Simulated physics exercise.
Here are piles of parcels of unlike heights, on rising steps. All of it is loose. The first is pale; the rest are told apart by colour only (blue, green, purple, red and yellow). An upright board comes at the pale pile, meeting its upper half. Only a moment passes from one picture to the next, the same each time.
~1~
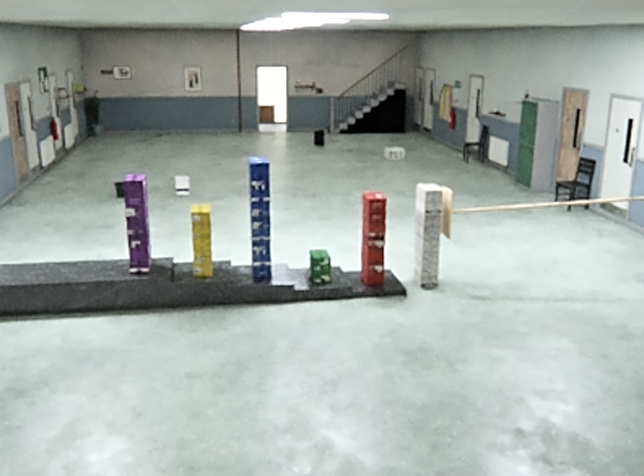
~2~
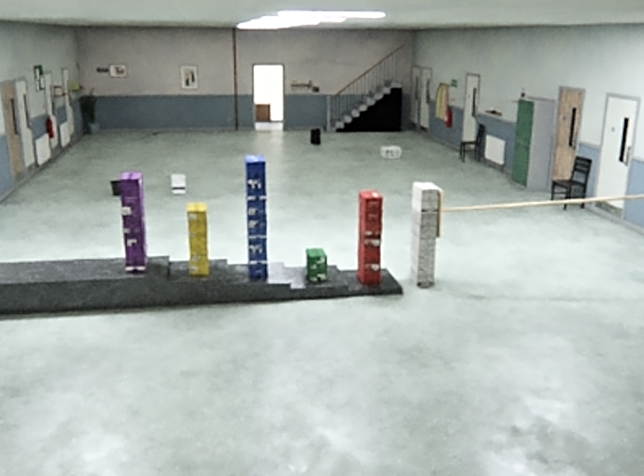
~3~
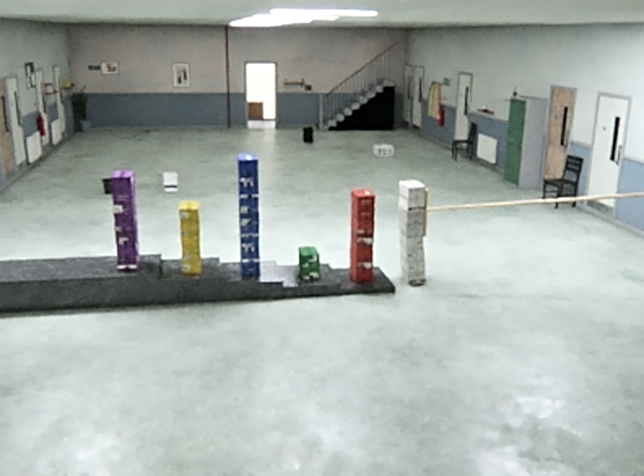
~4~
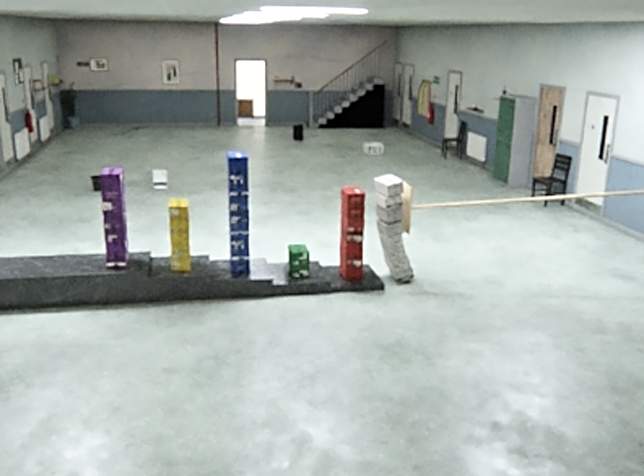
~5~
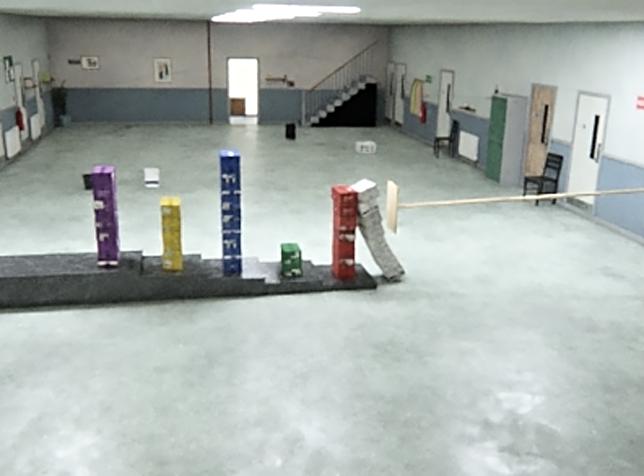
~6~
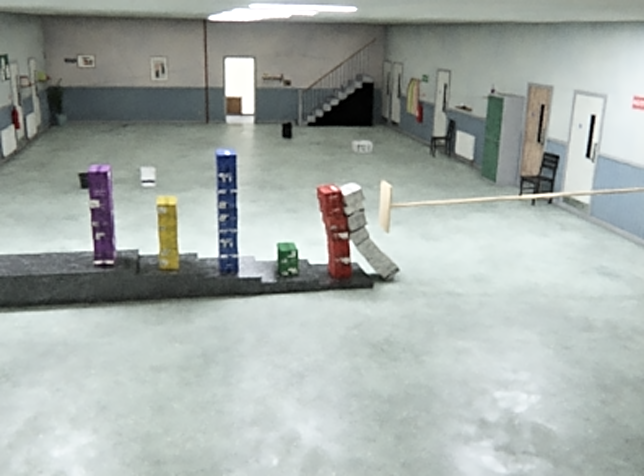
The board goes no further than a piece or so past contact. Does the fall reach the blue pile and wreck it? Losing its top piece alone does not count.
In the end the blue column is left standing.
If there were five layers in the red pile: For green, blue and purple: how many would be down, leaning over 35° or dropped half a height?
By colour: Green 1, blue 0, purple 0.
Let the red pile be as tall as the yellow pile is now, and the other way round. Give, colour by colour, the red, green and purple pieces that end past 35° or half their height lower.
By colour: Red 5, green 1, purple 0.
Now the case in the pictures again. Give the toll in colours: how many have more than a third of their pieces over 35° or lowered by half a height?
2 of them.
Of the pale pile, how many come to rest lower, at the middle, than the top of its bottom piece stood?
1 of them.
Just after the last frame, 8 of the pale pile down; none of the 9 blue parcels down (0 of 30 in all colours); top blue parcel unmoved; top red parcel tilted clearly.
A moment on, 8 of the pale pile down; none of the 9 blue parcels down (7 of 30 in all colours); top blue parcel unmoved; top red parcel tilted steeply, some two heights lower.
When it is over, 8 of the pale pile down; none of the 9 blue parcels down (8 of 30 in all colours); top blue parcel unmoved; top red parcel on its side. In pixels of the last frame, middles, top blue parcel near (225, 159), top red parcel near (242, 246).
